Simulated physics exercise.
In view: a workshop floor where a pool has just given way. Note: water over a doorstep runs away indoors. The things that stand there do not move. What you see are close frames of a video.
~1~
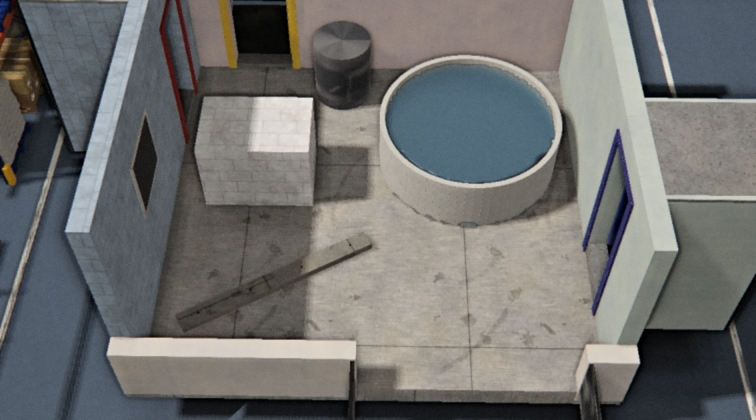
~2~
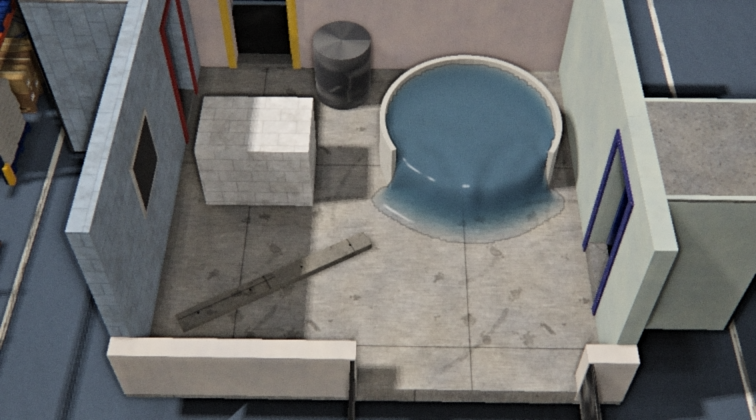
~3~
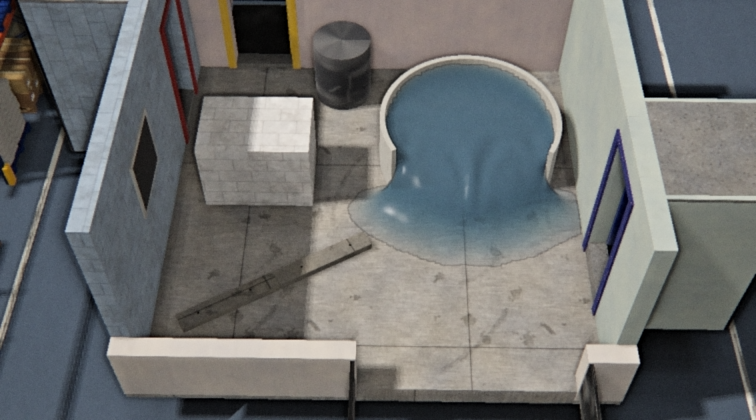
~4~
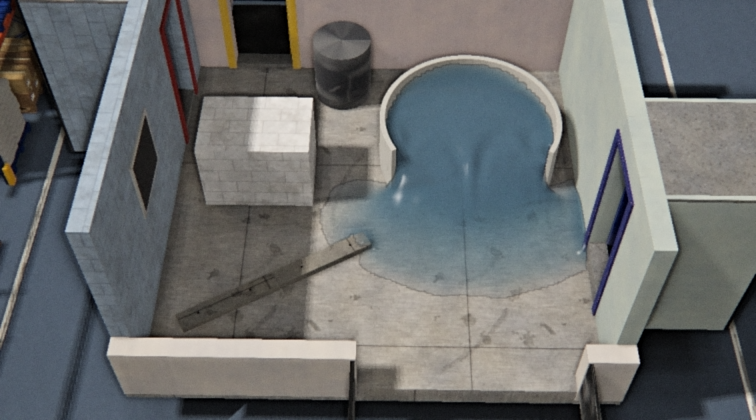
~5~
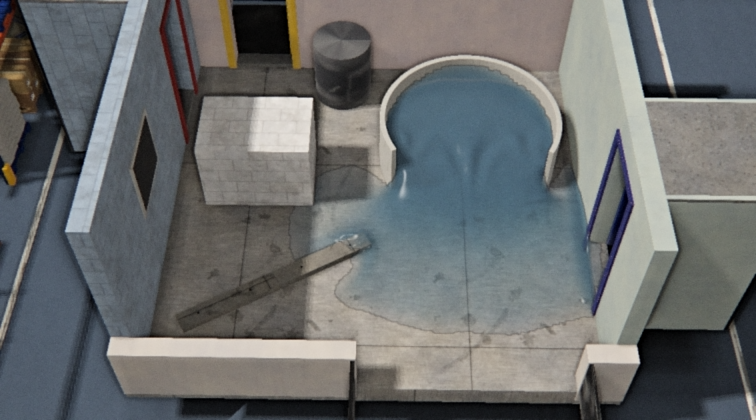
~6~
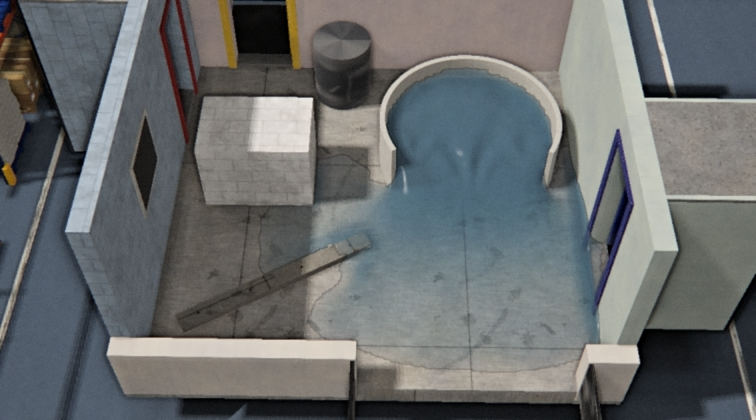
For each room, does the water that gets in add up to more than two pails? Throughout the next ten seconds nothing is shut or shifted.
Red door: Two buckets or fewer; yellow door: Two buckets or fewer; blue door: Two buckets or fewer.
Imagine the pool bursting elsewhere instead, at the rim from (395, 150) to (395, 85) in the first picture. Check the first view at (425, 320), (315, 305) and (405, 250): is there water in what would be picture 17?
Taken one by one: Sodden, then sodden, then sodden.
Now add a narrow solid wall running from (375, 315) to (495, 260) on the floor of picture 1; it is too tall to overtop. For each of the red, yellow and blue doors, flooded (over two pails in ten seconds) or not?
Red door: Below the mark; yellow door: Above the mark; blue door: Above the mark.
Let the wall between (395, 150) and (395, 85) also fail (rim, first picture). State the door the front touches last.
The blue one, I reckon.
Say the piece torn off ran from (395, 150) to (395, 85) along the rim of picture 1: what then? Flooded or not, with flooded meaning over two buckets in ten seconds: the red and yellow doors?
As I see it, the red door tops the mark and the yellow door tops the mark.
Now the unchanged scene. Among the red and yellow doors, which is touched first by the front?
Result: The red one.
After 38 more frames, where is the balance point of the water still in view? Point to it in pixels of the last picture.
Centre of the water: Near (387, 238).
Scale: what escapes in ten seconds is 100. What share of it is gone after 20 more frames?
Roughly 65 percent of it.
A moment on, water covers 60 % of the floor; the red door not reached, the yellow door not reached, the blue door under two buckets in.
Next, water covers 60 % of the floor; the red door not reached, the yellow door not reached, the blue door under two buckets in.
Then, water covers 65 % of the floor; the red door not reached, the yellow door not reached, the blue door under two buckets in.
Later, water covers 85 % of the floor; the red door wet at the sill, nothing in, the yellow door wet at the sill, nothing in, the blue door under two buckets in.
In the end, water covers 95 % of the floor; the red door wet at the sill, nothing in, the yellow door wet at the sill, nothing in, the blue door under two buckets in.
